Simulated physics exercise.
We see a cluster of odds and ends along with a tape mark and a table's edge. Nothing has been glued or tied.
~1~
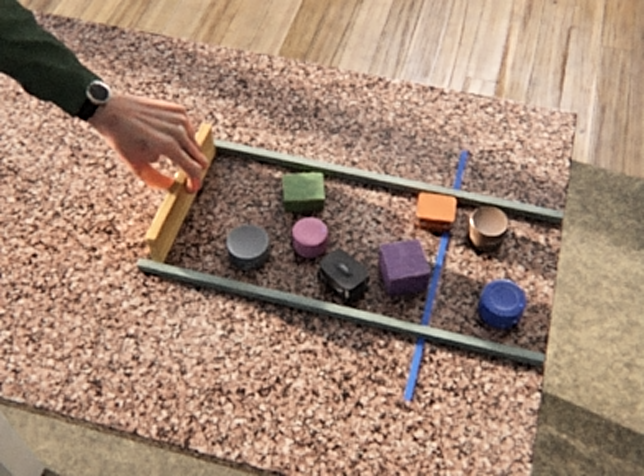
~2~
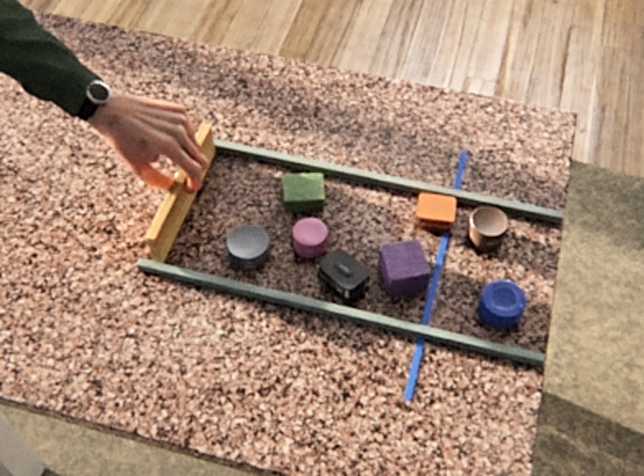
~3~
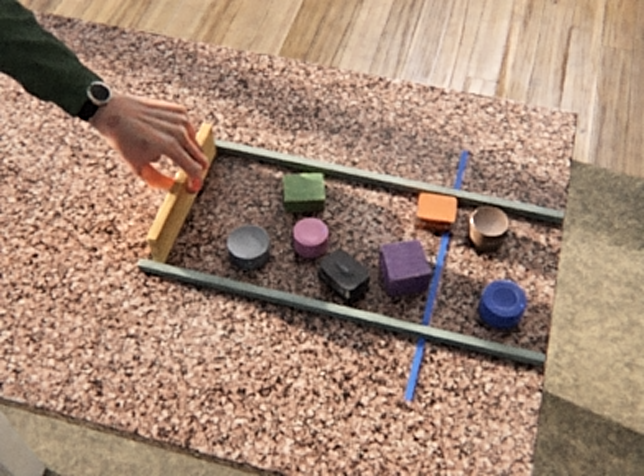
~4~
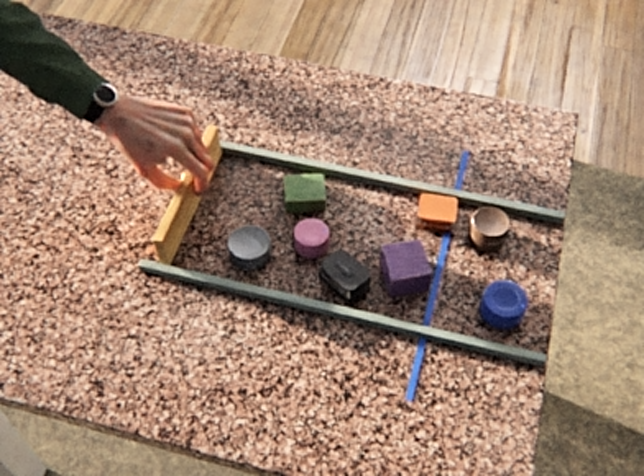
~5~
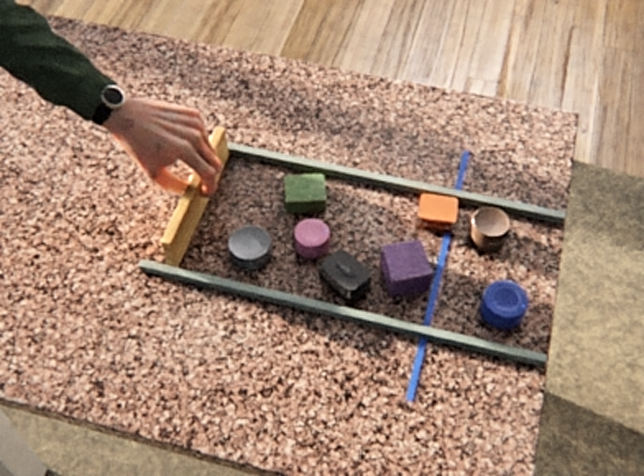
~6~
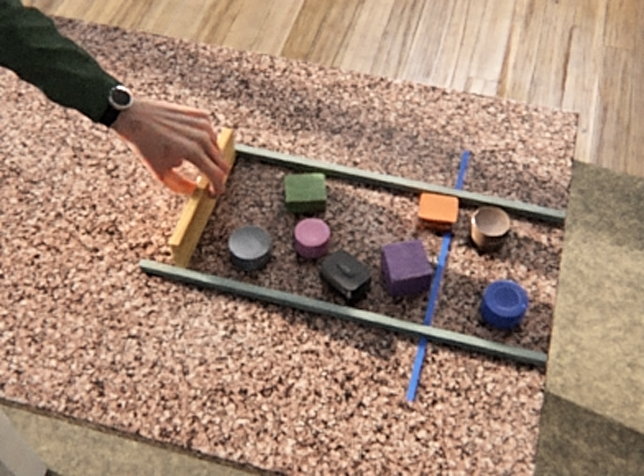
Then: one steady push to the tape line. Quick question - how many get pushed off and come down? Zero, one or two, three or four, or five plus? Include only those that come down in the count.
Those that leave the table: Not one.
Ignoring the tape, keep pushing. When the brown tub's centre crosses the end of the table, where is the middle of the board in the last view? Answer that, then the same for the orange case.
The middle would be close to (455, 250) and then close to (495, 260).
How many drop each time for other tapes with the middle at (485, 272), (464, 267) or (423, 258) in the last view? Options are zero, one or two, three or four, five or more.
Taking the tapes one at a time, the count is just one or two, then 1 or 2, then no fall at all.
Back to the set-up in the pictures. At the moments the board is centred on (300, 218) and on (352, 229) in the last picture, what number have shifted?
So 4, and at the other place 5.
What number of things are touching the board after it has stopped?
That makes 3.
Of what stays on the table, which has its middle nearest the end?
It's the brown tub that is foremost.
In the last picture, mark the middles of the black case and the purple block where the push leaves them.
(494, 321) and (494, 278), approximately.
Soon after, none off yet; blue lid at rest near (504, 304); brown tub at rest near (489, 230); orange case at rest near (438, 213).
Then, none off yet; blue lid at rest near (504, 304); brown tub moved a little near (506, 234); orange case moved about its own width near (471, 221).
At rest, the number that fall off is zero.
